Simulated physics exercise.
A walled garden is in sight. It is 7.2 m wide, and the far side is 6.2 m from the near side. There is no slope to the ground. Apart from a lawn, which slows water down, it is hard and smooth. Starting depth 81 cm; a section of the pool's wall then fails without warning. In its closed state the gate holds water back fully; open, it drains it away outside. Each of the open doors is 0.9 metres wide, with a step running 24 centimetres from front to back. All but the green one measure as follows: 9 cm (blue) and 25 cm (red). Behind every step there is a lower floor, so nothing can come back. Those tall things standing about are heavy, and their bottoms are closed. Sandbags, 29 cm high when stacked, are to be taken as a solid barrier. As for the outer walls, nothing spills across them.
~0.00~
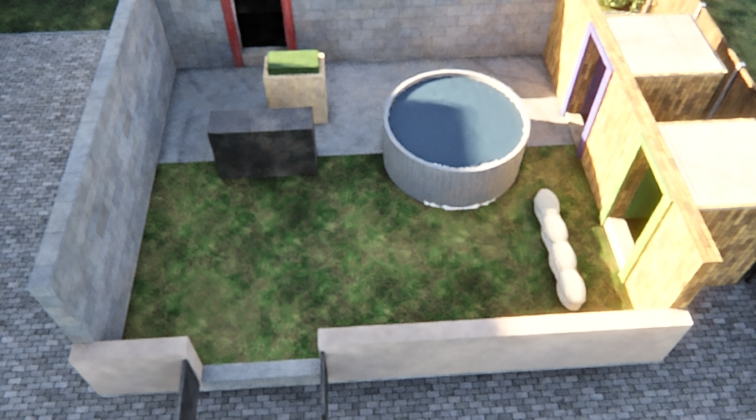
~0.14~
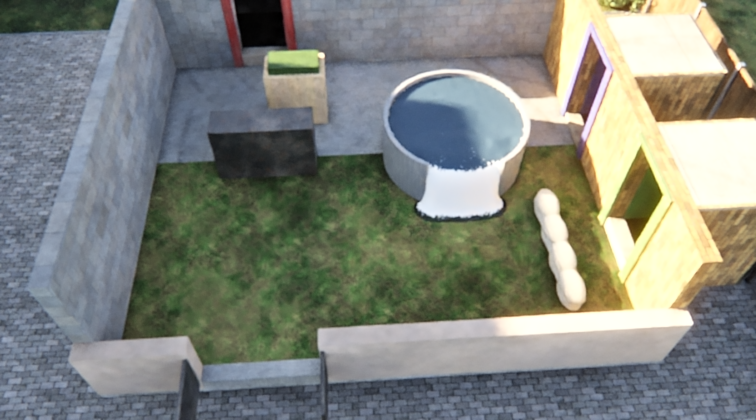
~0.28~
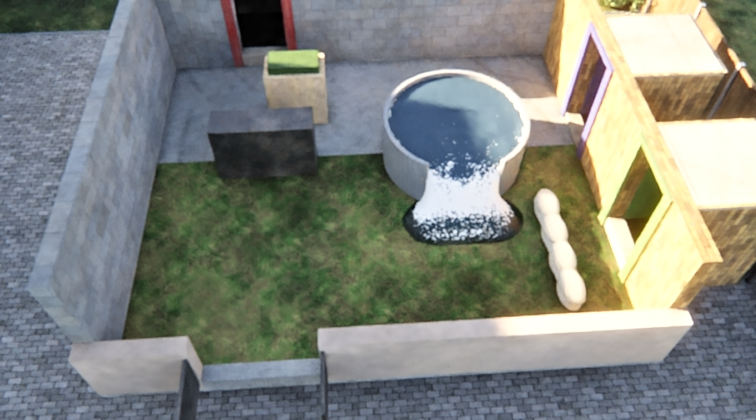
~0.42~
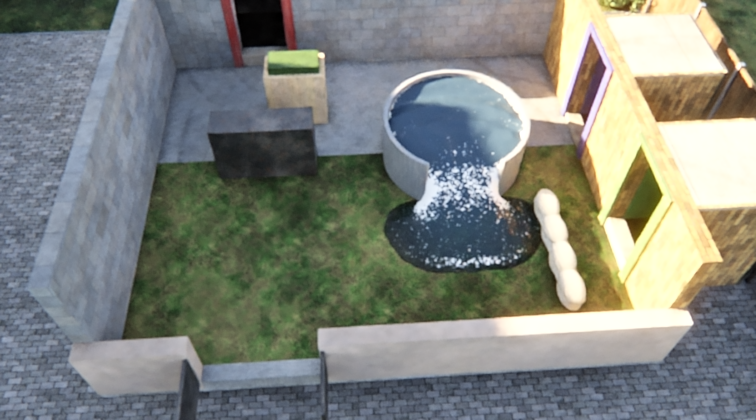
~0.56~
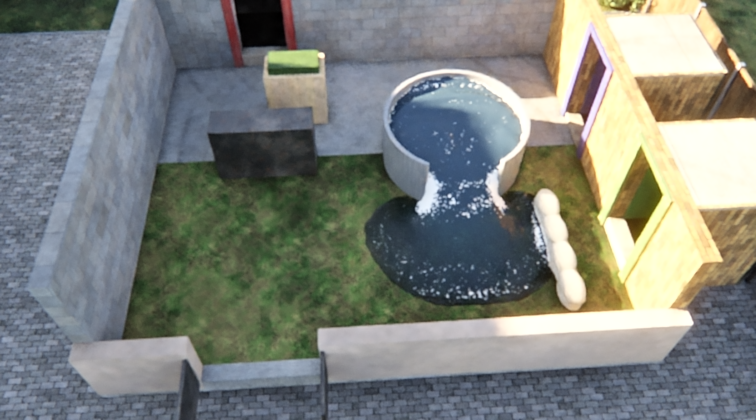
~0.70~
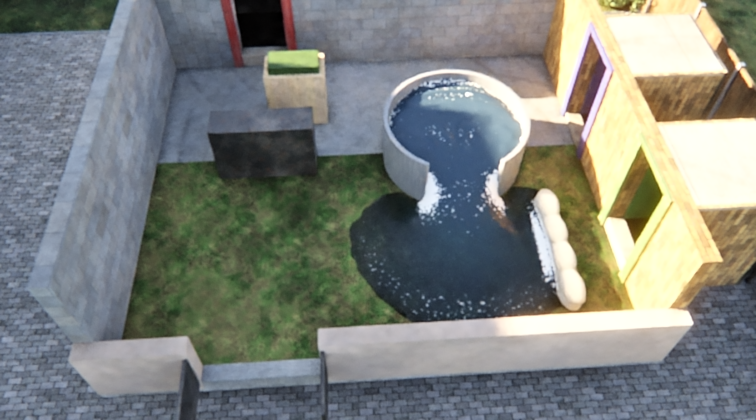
In this clip, a round pool in a walled garden opens at its front, and white, foaming water pours through the gap, spreading across the grass in a widening dark sheet that reaches a pale, lumpy barrier on the right.
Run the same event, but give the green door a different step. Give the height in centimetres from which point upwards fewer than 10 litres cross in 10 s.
Roughly 8 cm.
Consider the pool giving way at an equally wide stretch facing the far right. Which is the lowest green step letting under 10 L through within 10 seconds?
About 10.0 cm.
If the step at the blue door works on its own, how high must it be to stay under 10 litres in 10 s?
Roughly 5.5 cm at blue.
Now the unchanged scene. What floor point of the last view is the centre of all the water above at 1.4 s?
(459, 201).
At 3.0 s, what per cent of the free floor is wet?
Wet: Close to 40 %.
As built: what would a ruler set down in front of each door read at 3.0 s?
Depth at green 10 cm, at blue 0 cm, at red 0 cm.
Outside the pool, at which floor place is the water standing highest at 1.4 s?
Check close to (530, 345).
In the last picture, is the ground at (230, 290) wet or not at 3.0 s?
By then it is awash.
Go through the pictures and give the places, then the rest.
The pool at (456, 121) is whole and still, 81 cm deep; the green door at (634, 208) is dry, in the first picture.
The front is at (428, 217), 0.3 m from the gap at (462, 195); 0.3 m2 of floor is wet, 81 cm left at the back, in the second picture.
The front is at (436, 241), 0.7 m from the gap at (462, 195); 1.1 m2 of floor is wet, 81 cm left at the back, in the third picture.
The front is at (432, 268), 1.2 m from the gap at (462, 197); 2.5 m2 of floor is wet, 81 cm left at the back, in the fourth picture.
Water pours out at (462, 197) and has run 1.8 m, to (436, 300); about 8 cm deep outside, 76 cm at the back, in the fifth picture.
The gap is at (462, 197), the front 2.2 m out at a hidden place; the back of the pool holds 70 cm; the green door at (634, 208), 2.4 m from the gap, is still 1.1 m from the nearest water, in the sixth picture.
After 1.4 s water covers 20 % of the floor, deepest (42 cm) near (530, 345); it has not reached the green door.
After 3.0 s water covers 40 % of the floor, deepest (30 cm) near (633, 338); 10 cm at the green door, 0 litres in over its 21 cm step.
After 10.0 s water covers 95 % of the floor, deepest (10 cm) near (289, 66); 8 cm at the green door, 0 litres in over its 21 cm step.
At the green door as built, the water arrived by 2.2 s and peaked near 10 cm at 3.2 s.
With a step of 7 cm, 17 litres would have come in within the 10 s; with 10 cm, 1 litre. So under 10 litres takes about 8 cm.
